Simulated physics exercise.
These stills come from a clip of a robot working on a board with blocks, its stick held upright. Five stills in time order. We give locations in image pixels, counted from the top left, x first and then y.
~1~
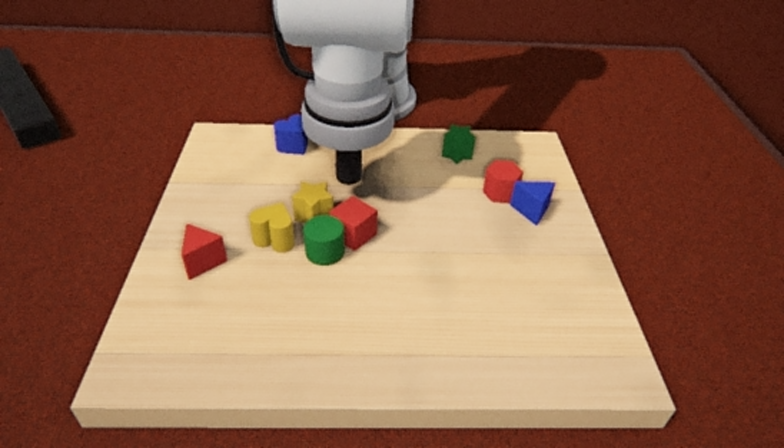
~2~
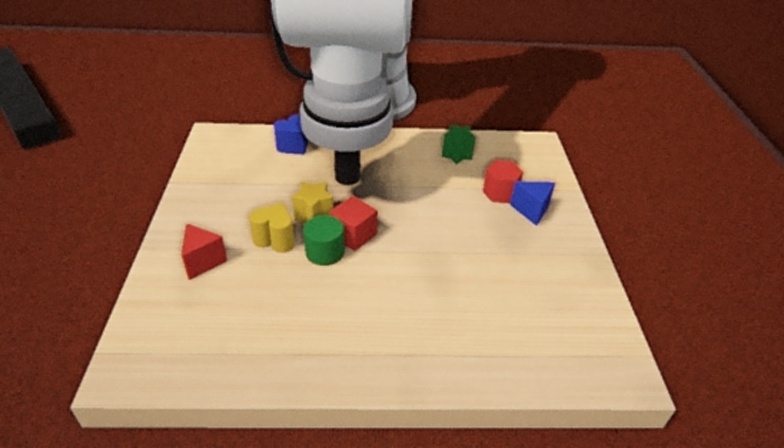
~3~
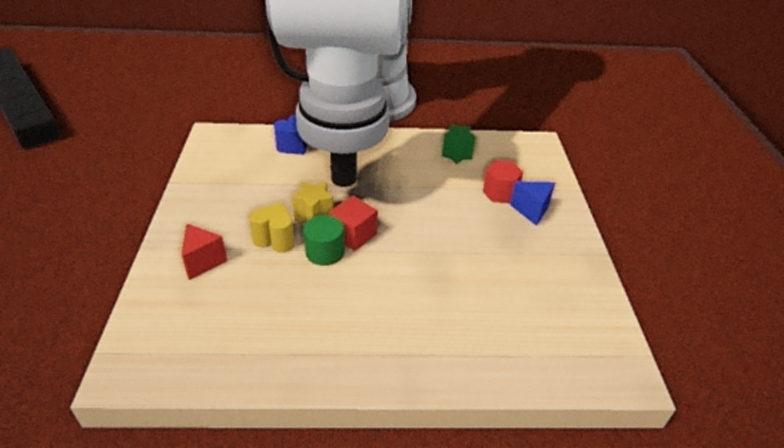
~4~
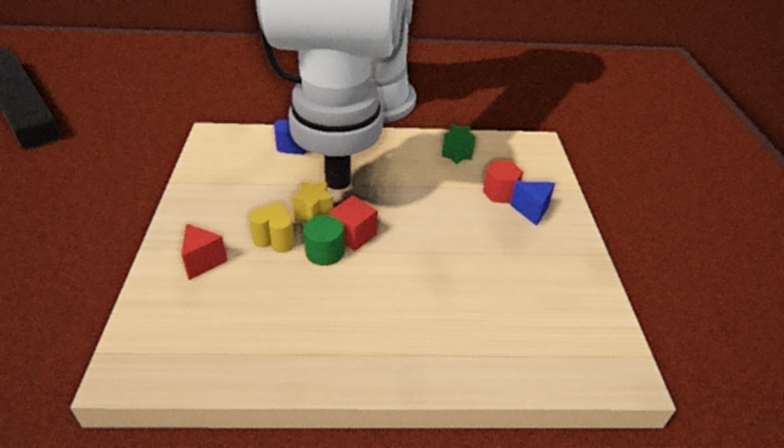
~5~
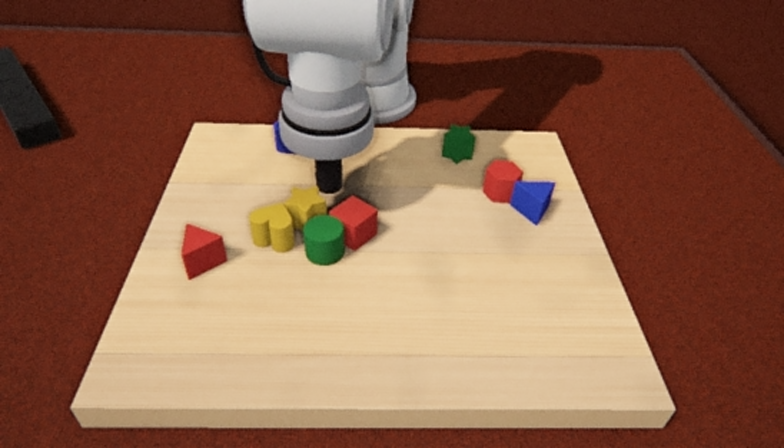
A white robot arm with a black stick drifts slightly left and toward the viewer over a pale wooden board on a dark red surface, seen from above the near edge by a still camera. Yellow star and heart blocks, a green cylinder and a red block cluster below it, with a red triangle left and blue, red and green pieces beyond. Finally the stick nudges the star slightly left.
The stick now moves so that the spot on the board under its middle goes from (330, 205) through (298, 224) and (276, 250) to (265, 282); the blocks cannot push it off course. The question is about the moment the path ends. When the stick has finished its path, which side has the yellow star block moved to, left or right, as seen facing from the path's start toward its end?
Facing from start to end, it will go to the right.
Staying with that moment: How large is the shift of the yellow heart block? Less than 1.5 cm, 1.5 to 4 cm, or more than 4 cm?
Above 4 cm.
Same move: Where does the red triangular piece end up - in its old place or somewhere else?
If the stick follows that path, the red triangular piece ends up shifted.
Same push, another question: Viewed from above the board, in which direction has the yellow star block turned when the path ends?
The answer is clockwise.
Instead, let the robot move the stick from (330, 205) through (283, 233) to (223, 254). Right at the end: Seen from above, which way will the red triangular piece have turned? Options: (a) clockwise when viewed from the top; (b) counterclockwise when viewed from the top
The one that fits is a, clockwise when viewed from the top.
What follows on the original path. One third of the way, stick at (296, 205); yellow heart block at (243, 235), turned 30° anticlockwise; yellow star block at (268, 216).
Two thirds of the way, stick at (273, 231); red triangular piece at (184, 241), turned 50° clockwise; yellow heart block at (211, 262), turned 25° anticlockwise; yellow star block at (241, 242).
At the end, stick at (262, 263); red triangular piece at (184, 241), turned 50° clockwise; yellow heart block at (181, 279); yellow star block at (222, 269), turned 40° clockwise; green round block still.
